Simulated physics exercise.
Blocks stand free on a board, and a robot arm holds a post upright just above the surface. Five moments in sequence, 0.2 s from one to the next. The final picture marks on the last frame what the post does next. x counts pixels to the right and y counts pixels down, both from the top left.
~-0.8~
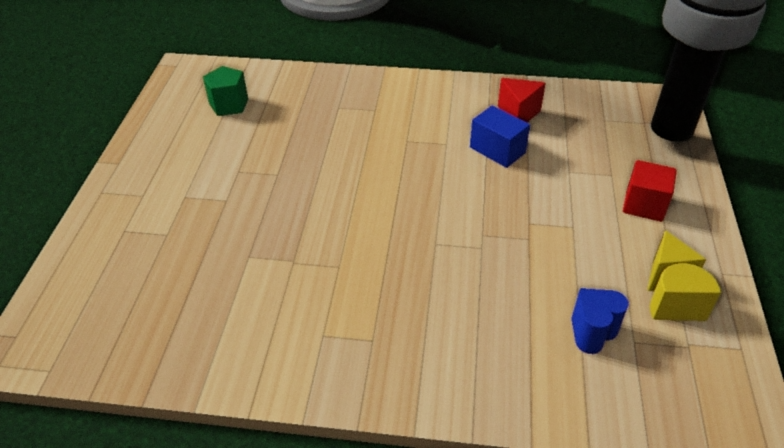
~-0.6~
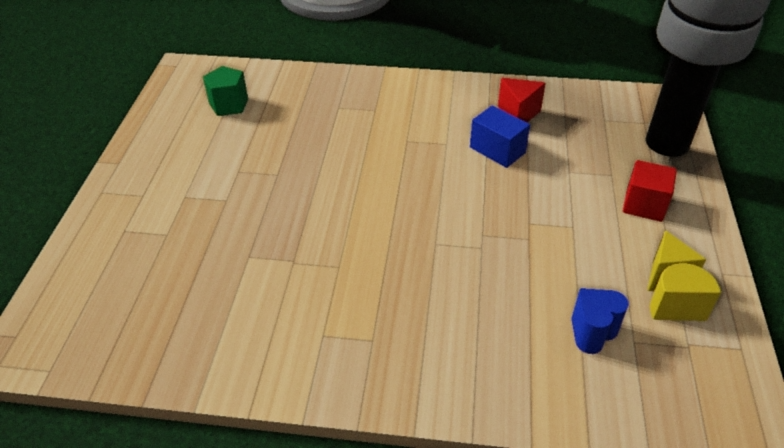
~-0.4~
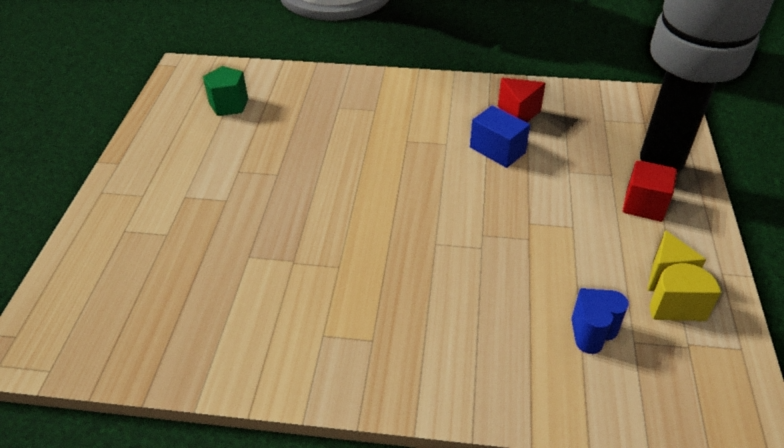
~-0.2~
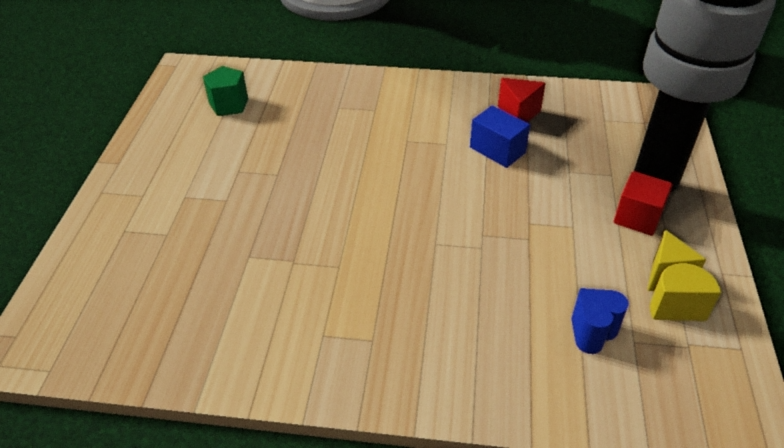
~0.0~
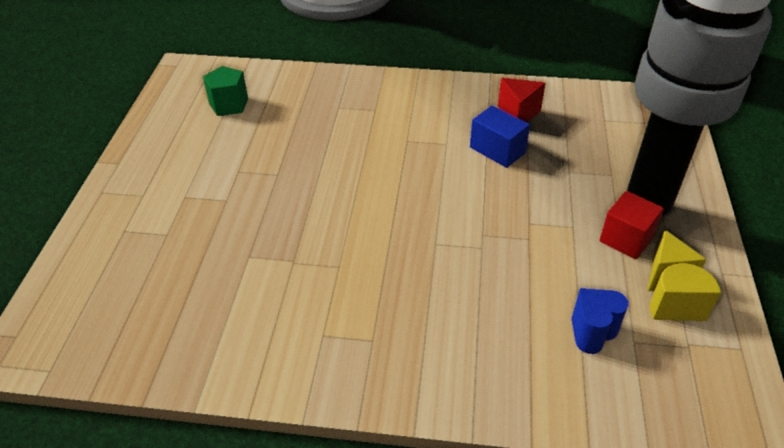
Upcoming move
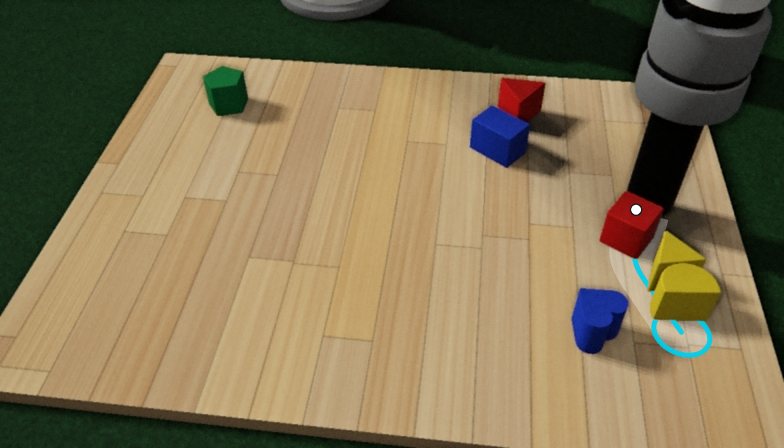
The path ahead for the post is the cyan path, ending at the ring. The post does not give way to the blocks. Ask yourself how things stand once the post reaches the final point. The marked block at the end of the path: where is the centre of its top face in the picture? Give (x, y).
Around (612, 264).
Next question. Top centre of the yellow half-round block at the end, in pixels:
If I read the scene right, the answer is (748, 333).
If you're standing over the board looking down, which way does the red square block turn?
It makes a clockwise turn.
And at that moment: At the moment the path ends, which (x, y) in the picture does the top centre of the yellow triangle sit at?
Top centre: (717, 273).
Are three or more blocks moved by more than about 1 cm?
Yes
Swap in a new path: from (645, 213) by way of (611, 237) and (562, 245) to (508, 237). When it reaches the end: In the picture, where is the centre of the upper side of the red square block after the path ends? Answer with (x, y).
In the picture, that point is around (596, 252).
Path on the board, from (645, 213) over (635, 248) and (650, 288) to (682, 333); the dot is on the red square block.
On the path given first. One third of the way, post (639, 236); red square block (619, 245), turned 15° clockwise.
Two thirds of the way, post (656, 277); red square block (612, 264), turned 35° clockwise; yellow triangle (708, 265); yellow half-round block (706, 296), turned 35° clockwise.
At the end, post (688, 320); blue heart-shaped block in place; red square block (612, 264), turned 35° clockwise; yellow triangle (717, 273), turned 40° anticlockwise; yellow half-round block (748, 333).
